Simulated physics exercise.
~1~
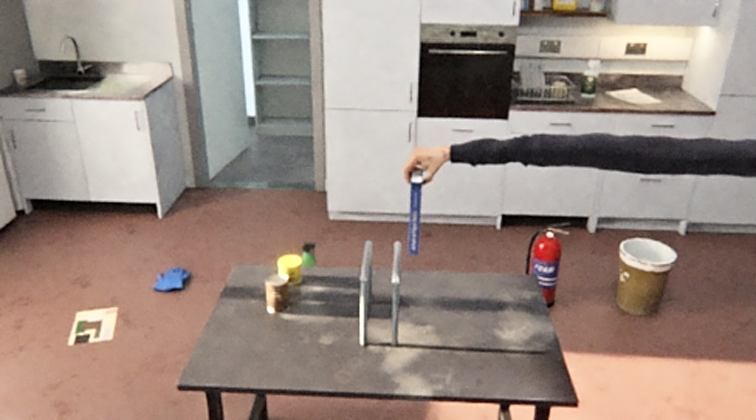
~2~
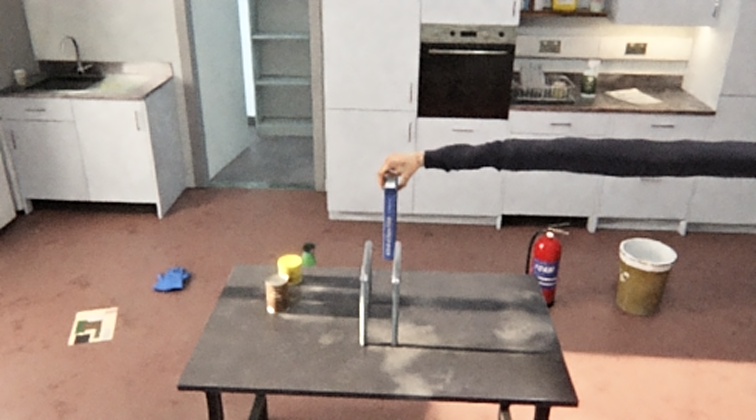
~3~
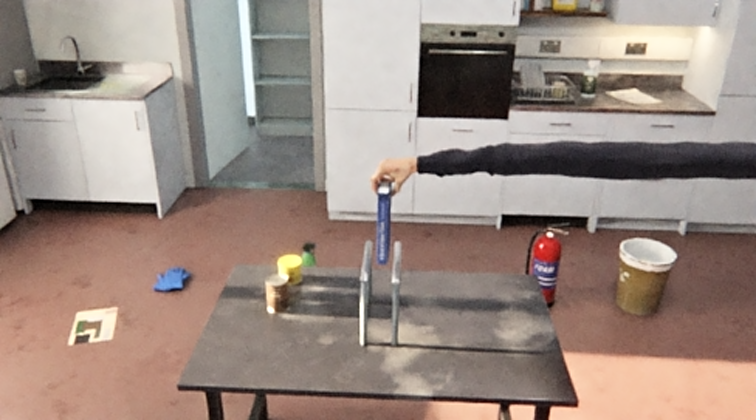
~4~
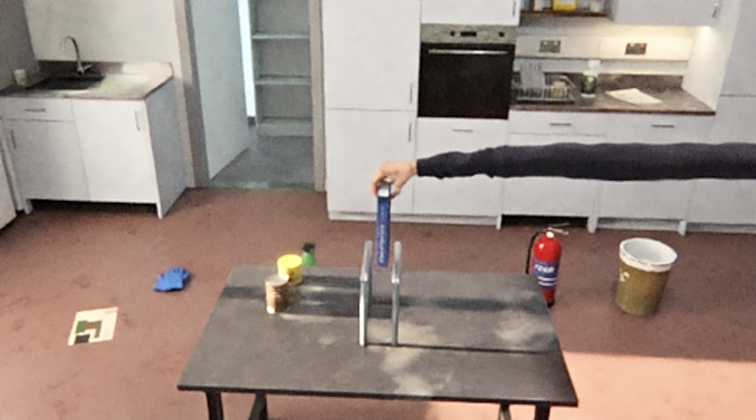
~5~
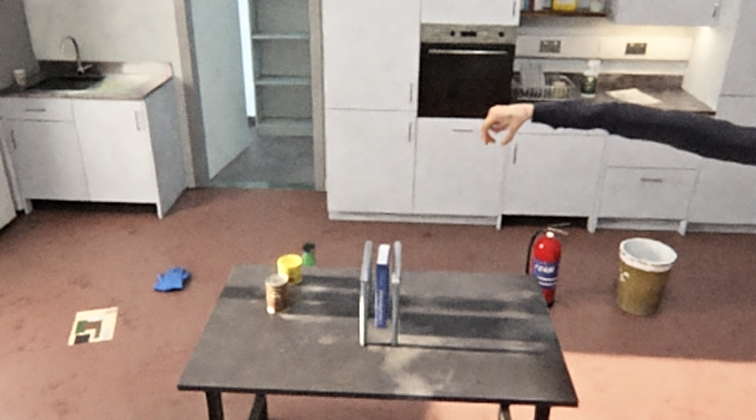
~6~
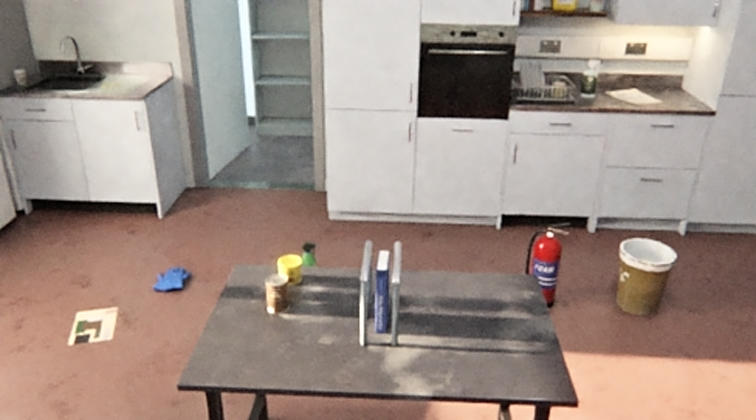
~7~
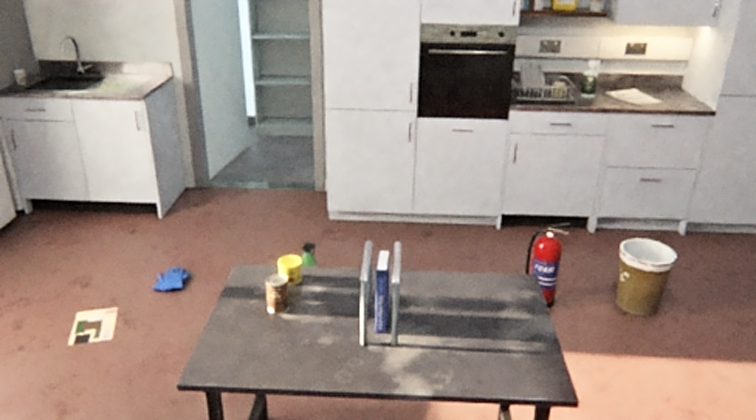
In a kitchen, a hand lowering a blue book between two upright ledges and releasing it, the book dropping through to the table.
